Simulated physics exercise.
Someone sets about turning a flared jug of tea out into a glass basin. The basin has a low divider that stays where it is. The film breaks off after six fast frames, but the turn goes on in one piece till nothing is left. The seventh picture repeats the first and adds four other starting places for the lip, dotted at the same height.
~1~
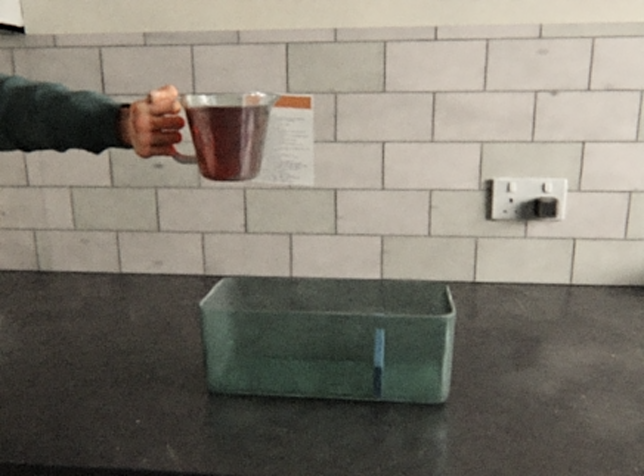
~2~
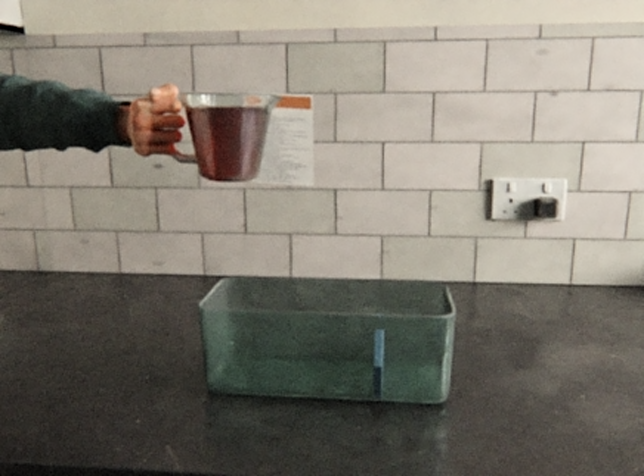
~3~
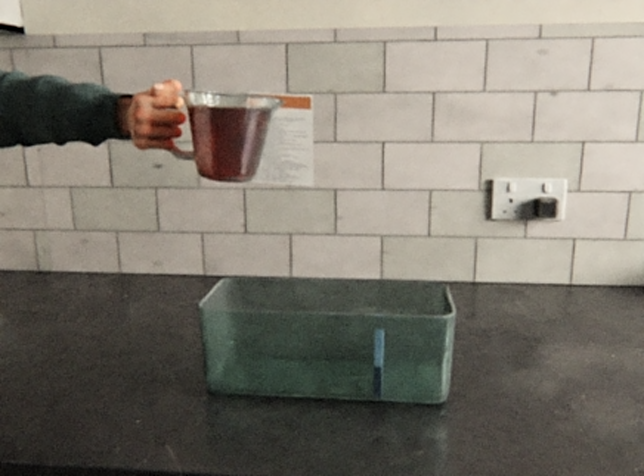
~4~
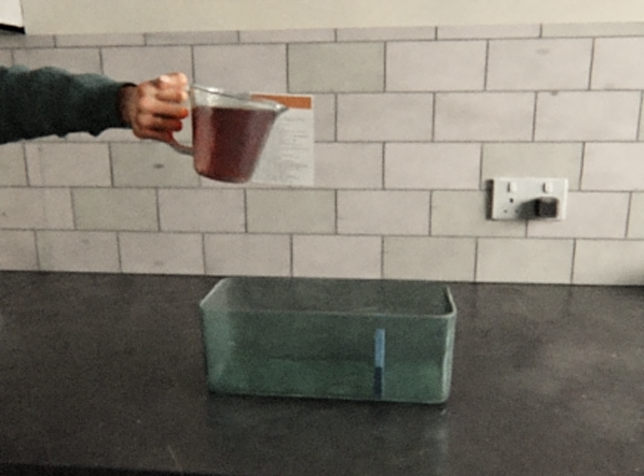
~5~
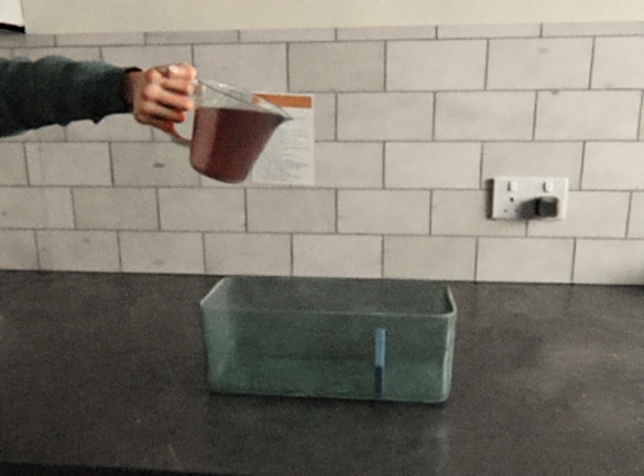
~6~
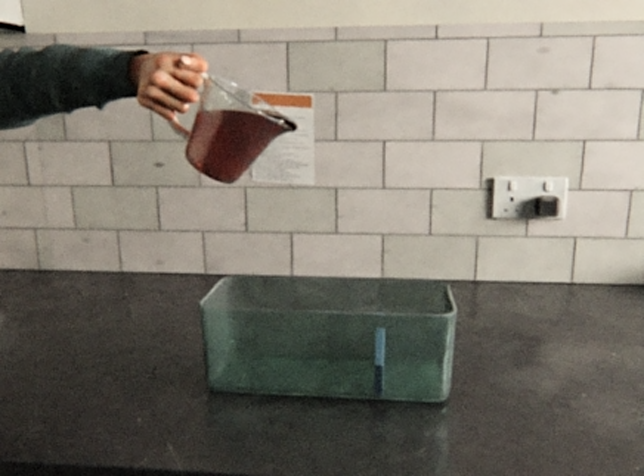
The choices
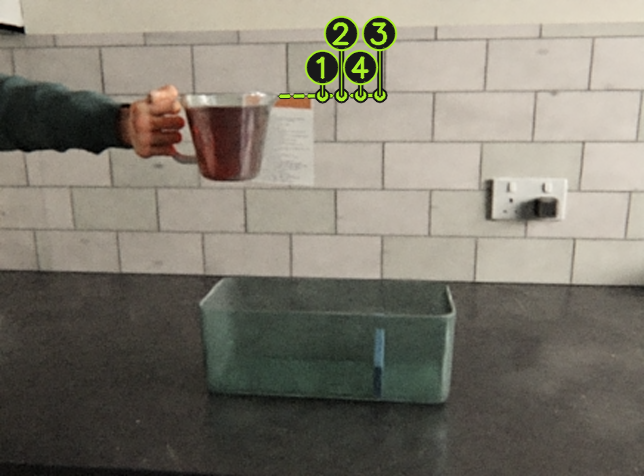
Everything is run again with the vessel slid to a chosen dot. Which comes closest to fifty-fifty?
1.
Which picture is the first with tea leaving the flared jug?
In picture 6.
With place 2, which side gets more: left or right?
The right side.
On the marked copy, 1 at (322, 95); 2 at (341, 95); 3 at (379, 95); 4 at (360, 95).
If 1 is chosen, about 56 % ends left of the wall and 41 % right of it; 3 % is lost outside.
If 2 is chosen, about 27 % ends left of the wall and 69 % right of it; 4 % is lost outside.
If 3 is chosen, about 31 % ends left of the wall and 63 % right of it; 5 % is lost outside.
If 4 is chosen, about 32 % ends left of the wall and 64 % right of it; 4 % is lost outside.
